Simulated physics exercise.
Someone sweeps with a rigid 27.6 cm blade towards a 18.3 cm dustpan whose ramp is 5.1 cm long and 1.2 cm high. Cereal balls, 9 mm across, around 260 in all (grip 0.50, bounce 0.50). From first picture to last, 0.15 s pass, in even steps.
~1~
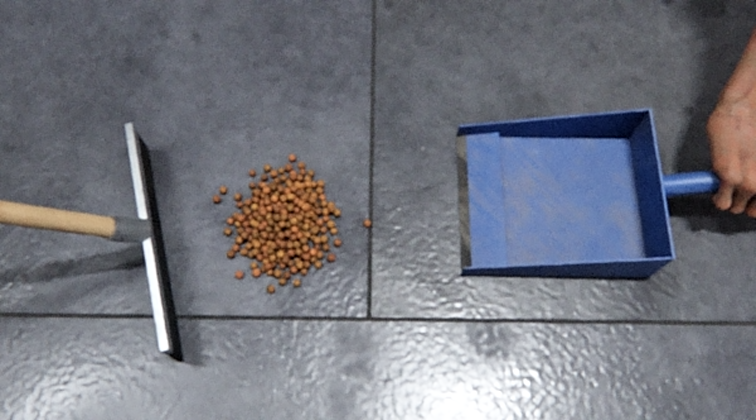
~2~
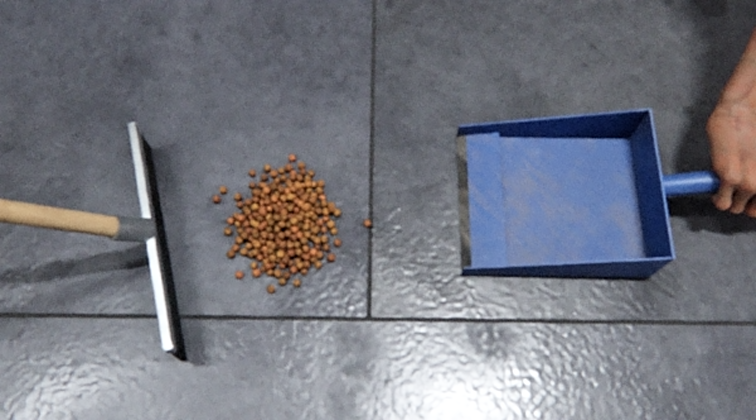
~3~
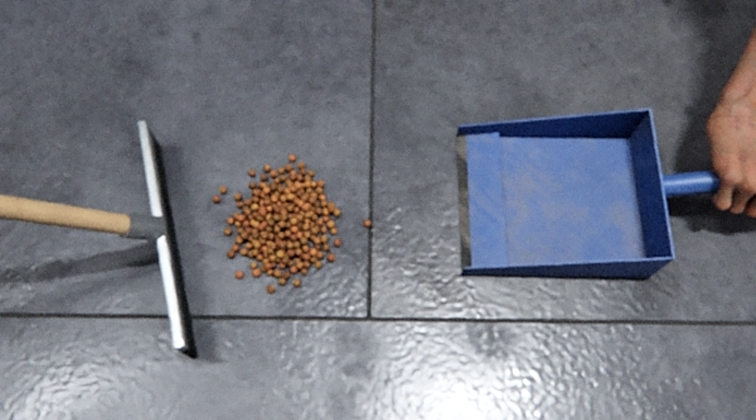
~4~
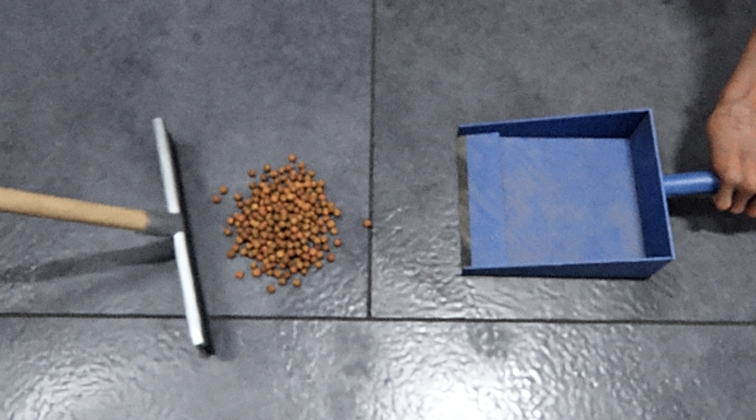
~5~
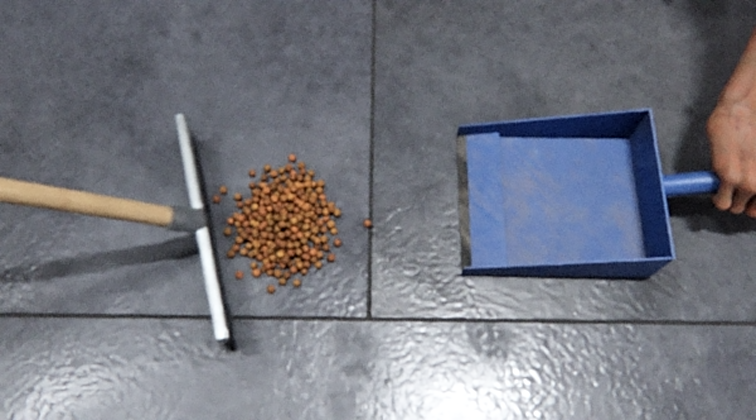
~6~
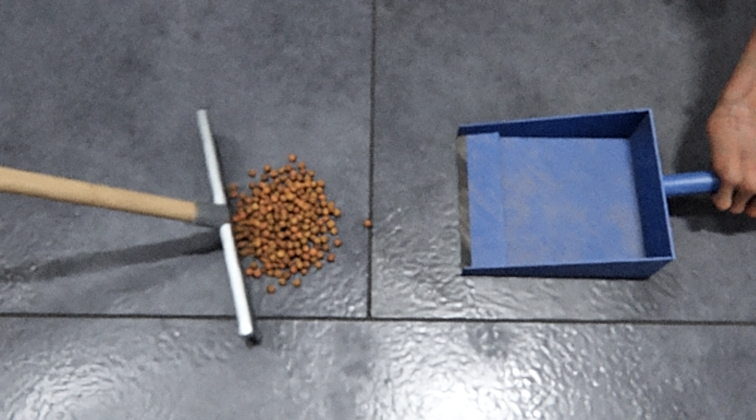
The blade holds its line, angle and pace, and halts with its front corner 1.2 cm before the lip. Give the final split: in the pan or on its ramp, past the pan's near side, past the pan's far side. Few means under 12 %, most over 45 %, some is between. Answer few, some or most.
Pan: Some, near side: Few, far side: Some.
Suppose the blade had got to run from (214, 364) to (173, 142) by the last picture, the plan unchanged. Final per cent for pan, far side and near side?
Pan 0, far 0, near 25.
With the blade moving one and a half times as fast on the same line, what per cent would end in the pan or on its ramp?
In that case some 55 per cent.
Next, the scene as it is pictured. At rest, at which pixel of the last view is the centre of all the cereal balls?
Near (463, 179).
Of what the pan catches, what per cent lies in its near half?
Some 40 per cent.
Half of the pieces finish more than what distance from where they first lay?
Roughly 24 cm.
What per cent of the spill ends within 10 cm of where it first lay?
Roughly 0 per cent.
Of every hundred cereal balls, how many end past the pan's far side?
About 20 per cent.
Then, 0.14 s after the last picture, middle of the blade 15 cm from the lip; 0 % over the lip, far side 5 %, near side 5 %.
Then, 0.23 s after the last picture, middle of the blade 8 cm from the lip; 0 % over the lip, far side 10 %, near side 5 %.
Then, 0.46 s after the last picture, middle of the blade 5 cm from the lip; 40 % over the lip, far side 20 %, near side 5 %.
In the end, pan 35 %, near side 5 %, far side 20 %, in front of the lip or behind the blade 40 %.
